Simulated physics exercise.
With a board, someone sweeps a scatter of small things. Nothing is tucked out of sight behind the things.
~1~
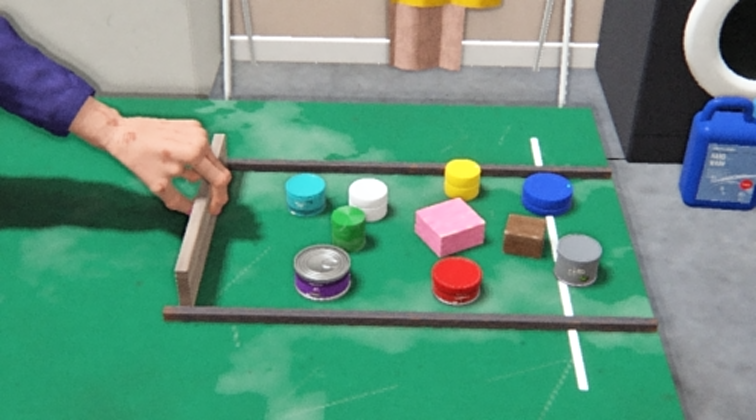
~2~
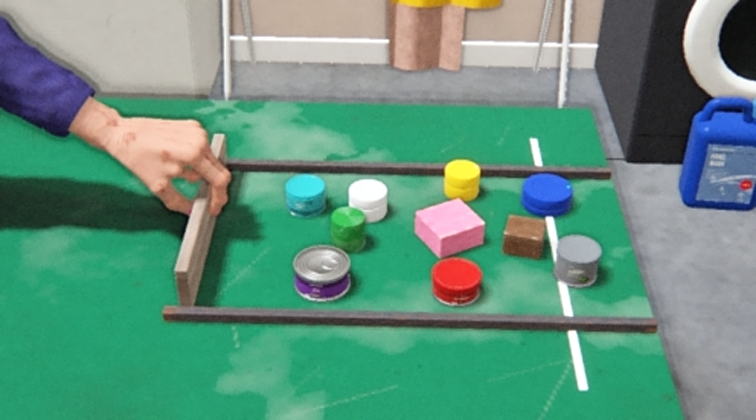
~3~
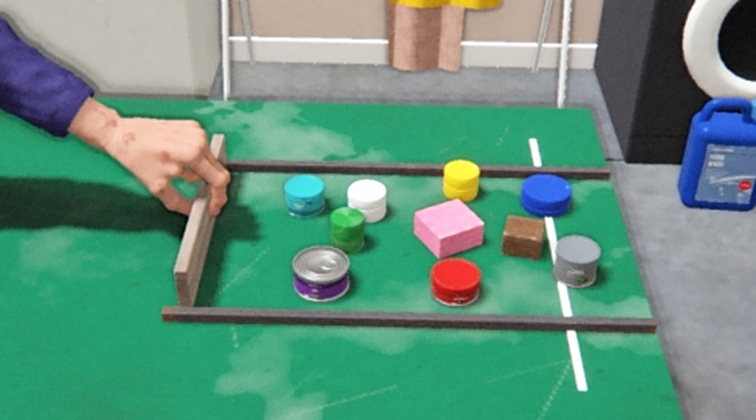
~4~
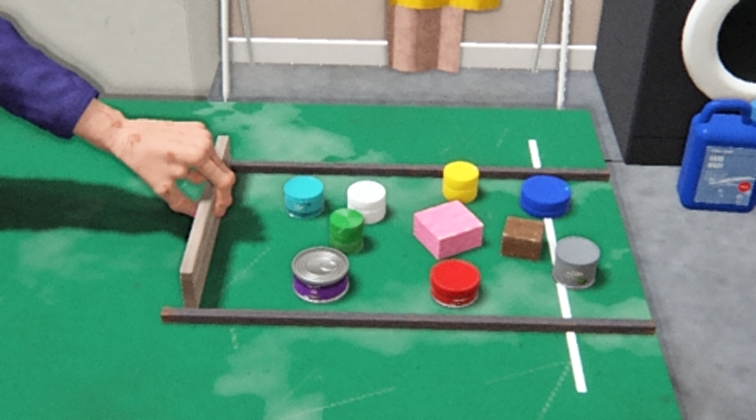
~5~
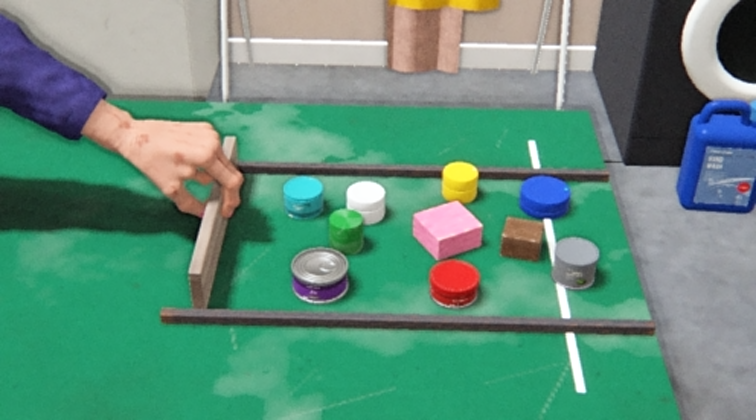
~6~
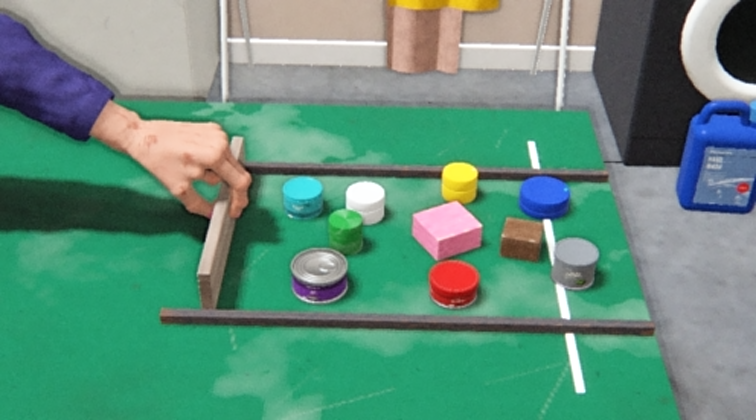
Hand holding a wooden board upright on a green table, then edging it slightly right towards scattered colourful lids, tins and blocks.
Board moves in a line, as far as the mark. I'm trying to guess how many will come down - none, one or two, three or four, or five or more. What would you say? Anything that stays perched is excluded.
I would say one or two.
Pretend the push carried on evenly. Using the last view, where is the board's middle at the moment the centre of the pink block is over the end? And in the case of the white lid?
The pink block puts it at (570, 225), the white lid at (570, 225).
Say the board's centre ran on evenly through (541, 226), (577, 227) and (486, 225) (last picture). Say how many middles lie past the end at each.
Taking the three positions in turn, the counts come to 1, 6 and 0.
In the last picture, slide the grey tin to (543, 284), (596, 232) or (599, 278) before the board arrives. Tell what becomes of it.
Taking the three spots in turn, the grey tin comes off, then comes off, then comes off.
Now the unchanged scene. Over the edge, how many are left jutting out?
Overhang count: 4.
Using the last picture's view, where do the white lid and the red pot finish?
The white lid finishes at (603, 214); the red pot finishes at (642, 303).
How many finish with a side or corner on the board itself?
4 in contact.
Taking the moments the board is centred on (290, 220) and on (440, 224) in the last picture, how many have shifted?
One spot: 1. Other spot: 8.
Soon after, none off yet; grey tin at rest near (574, 264); blue lid at rest near (544, 198); brown block at rest near (522, 239).
After that, none off yet; grey tin at rest near (574, 264); blue lid at rest near (544, 198); brown block displaced about its own width near (553, 241).
In the end, the number that fall off is one or two; gone, brown block.
